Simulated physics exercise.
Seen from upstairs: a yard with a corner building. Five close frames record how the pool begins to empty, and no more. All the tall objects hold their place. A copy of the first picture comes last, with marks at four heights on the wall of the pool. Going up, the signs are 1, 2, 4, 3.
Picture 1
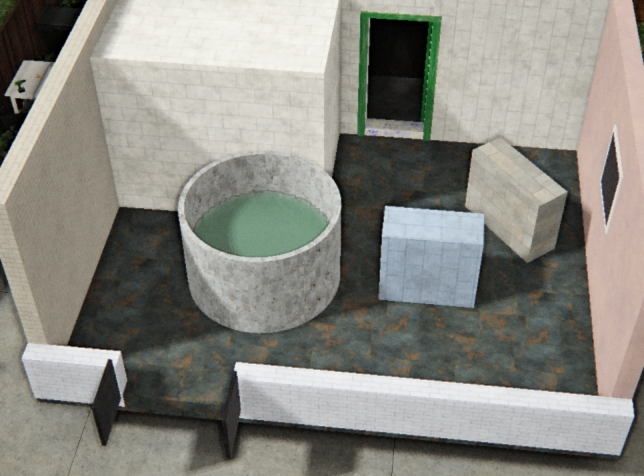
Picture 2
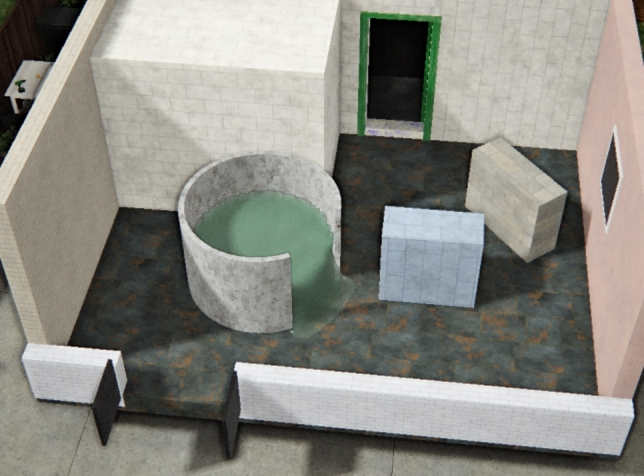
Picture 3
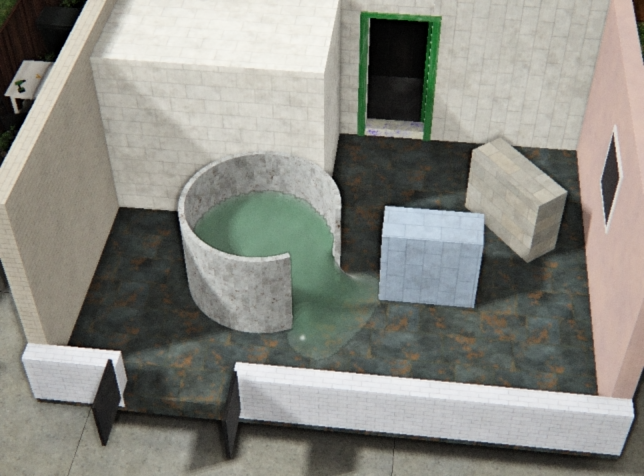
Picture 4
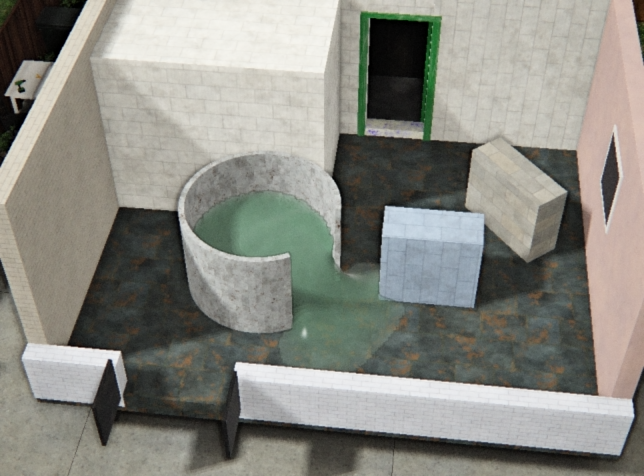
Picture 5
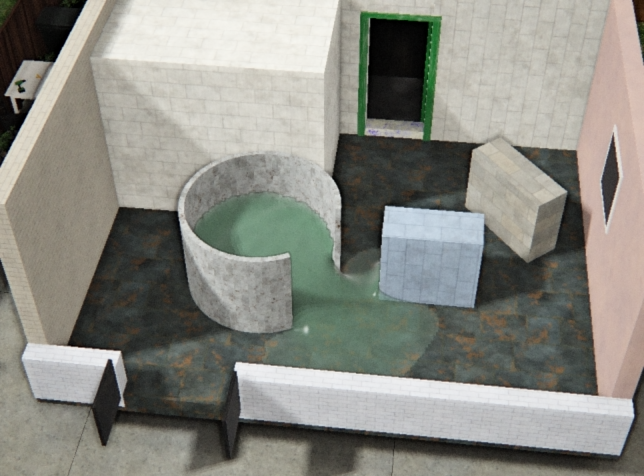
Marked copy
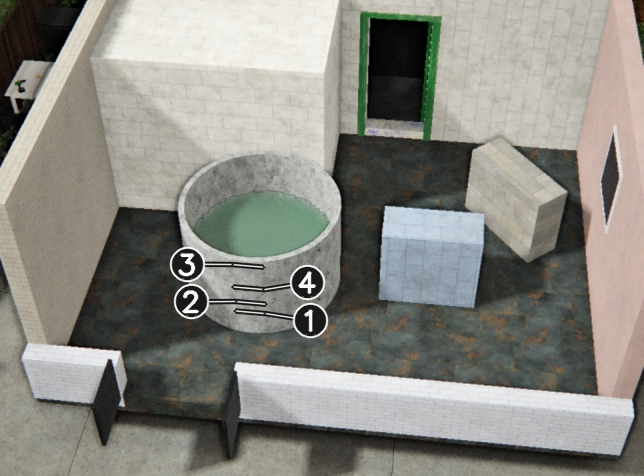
A round stone pool opens on one side and green water spreads across the dark yard floor.
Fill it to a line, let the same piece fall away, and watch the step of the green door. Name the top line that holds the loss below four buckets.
It is 4.
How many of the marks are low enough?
Three of them.
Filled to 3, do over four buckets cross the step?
Yes.
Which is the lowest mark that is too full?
That is mark 3.
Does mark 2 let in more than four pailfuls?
No.
In white, 1 at (250, 312); 2 at (250, 302); 3 at (247, 265); 4 at (248, 288); from the bottom up 1, 2, 4, 3.
With 1, nothing gets over.
With 2, nothing gets over.
With 3, about 10 bucketfuls get in.
With 4, a bucket or two gets in.
